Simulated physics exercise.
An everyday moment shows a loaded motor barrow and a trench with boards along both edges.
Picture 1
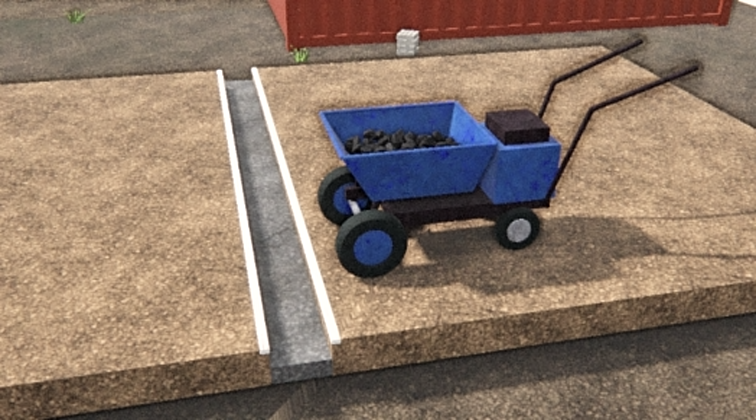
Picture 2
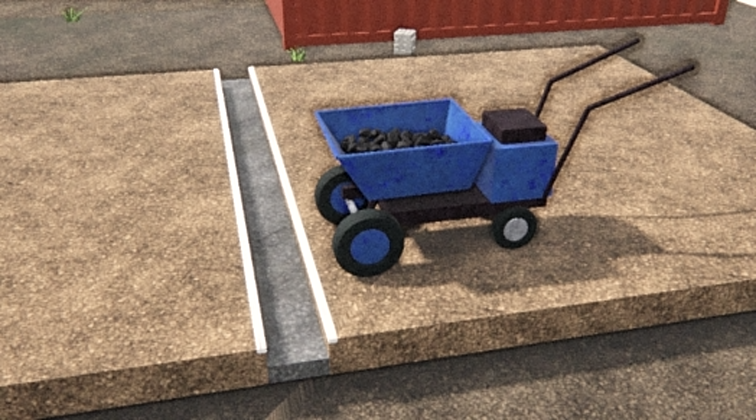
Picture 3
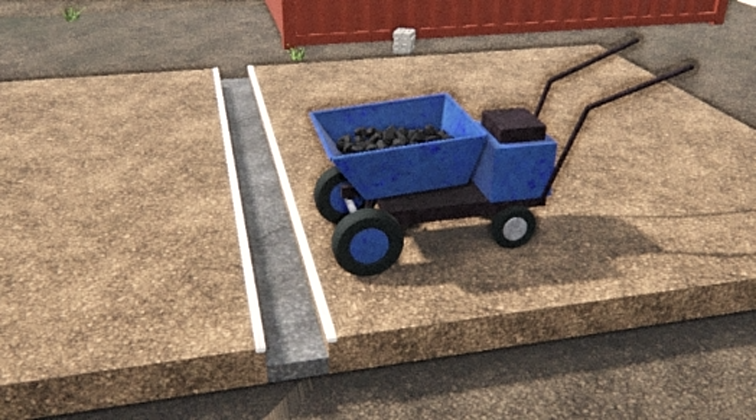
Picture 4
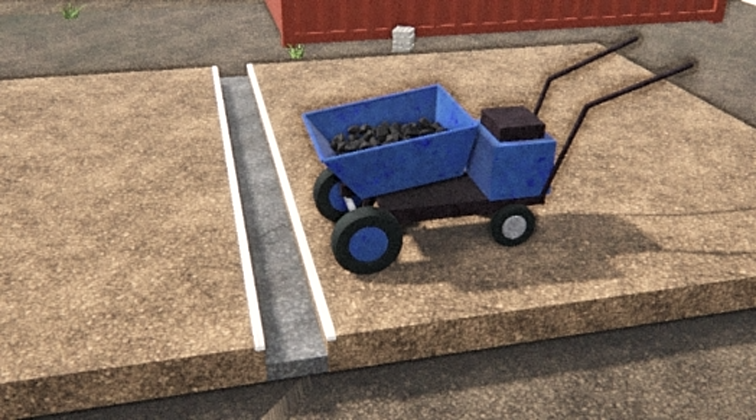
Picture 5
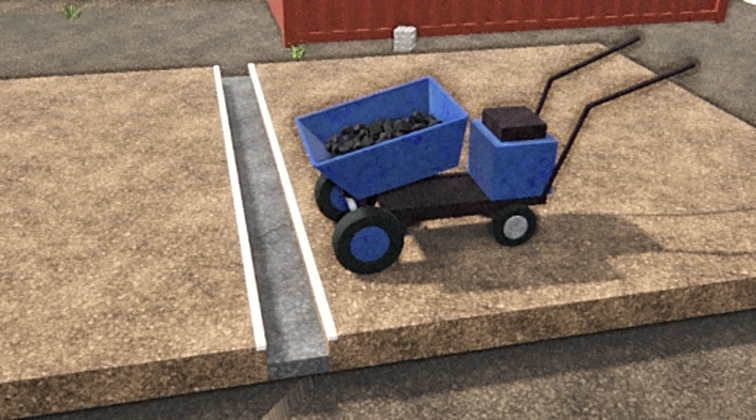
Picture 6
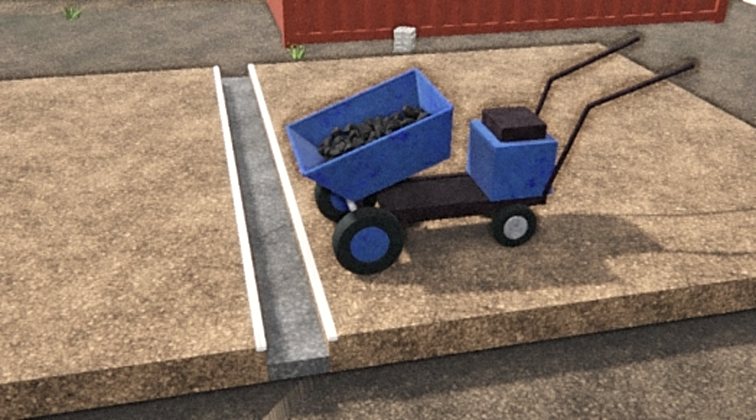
We see a blue motor barrow loaded with dark lumps standing to the right of a shallow trench edged with white boards; its skip tilts gradually toward the trench, the back end rising while the lumps stay inside.
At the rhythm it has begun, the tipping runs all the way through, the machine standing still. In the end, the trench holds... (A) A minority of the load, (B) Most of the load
A minority of the load.
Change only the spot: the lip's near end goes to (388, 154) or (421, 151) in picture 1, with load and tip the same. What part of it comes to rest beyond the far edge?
In turn 0 and 0 in a hundred.
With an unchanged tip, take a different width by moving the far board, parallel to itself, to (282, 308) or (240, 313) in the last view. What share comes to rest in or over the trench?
I'd put it near 0 in a hundred, then near 60 in a hundred.
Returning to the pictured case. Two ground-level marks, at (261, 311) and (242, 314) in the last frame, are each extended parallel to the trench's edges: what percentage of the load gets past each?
In order, some 60 % then some 40 %.
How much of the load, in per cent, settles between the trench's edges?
My estimate is some 25 %.
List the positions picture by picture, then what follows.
The first picture shows lip of the skip (343, 158), level; top of the load (407, 149), lumps of coal; first edge of the trench (326, 305); far edge (259, 314), the trench over half as wide as the skip, and shallow for its width.
The second picture shows lip of the skip (338, 158), tipped barely; top of the load (403, 148).
The third picture shows lip of the skip (332, 160), tipped barely; top of the load (404, 145).
The fourth picture shows lip of the skip (323, 161), tipped a little; top of the load (410, 134).
The fifth picture shows lip of the skip (315, 167), tipped a little; top of the load (418, 140).
The sixth picture shows lip of the skip (305, 175), tipped clearly; top of the load (420, 127); first edge of the trench (323, 302); far edge (256, 311).
Just after the last frame, skip tipped steeply; every one in the skip.
A moment on, skip tipped right over; the larger part in the skip; just a few in or heaped over the trench; about a tenth beyond it.
Further on, skip tipped right over; roughly a quarter in the skip; about a tenth in or heaped over the trench; roughly two thirds beyond it.
When it is over, skip tipped right over; about a tenth in the skip; roughly a quarter in or heaped over the trench; roughly two thirds beyond it.
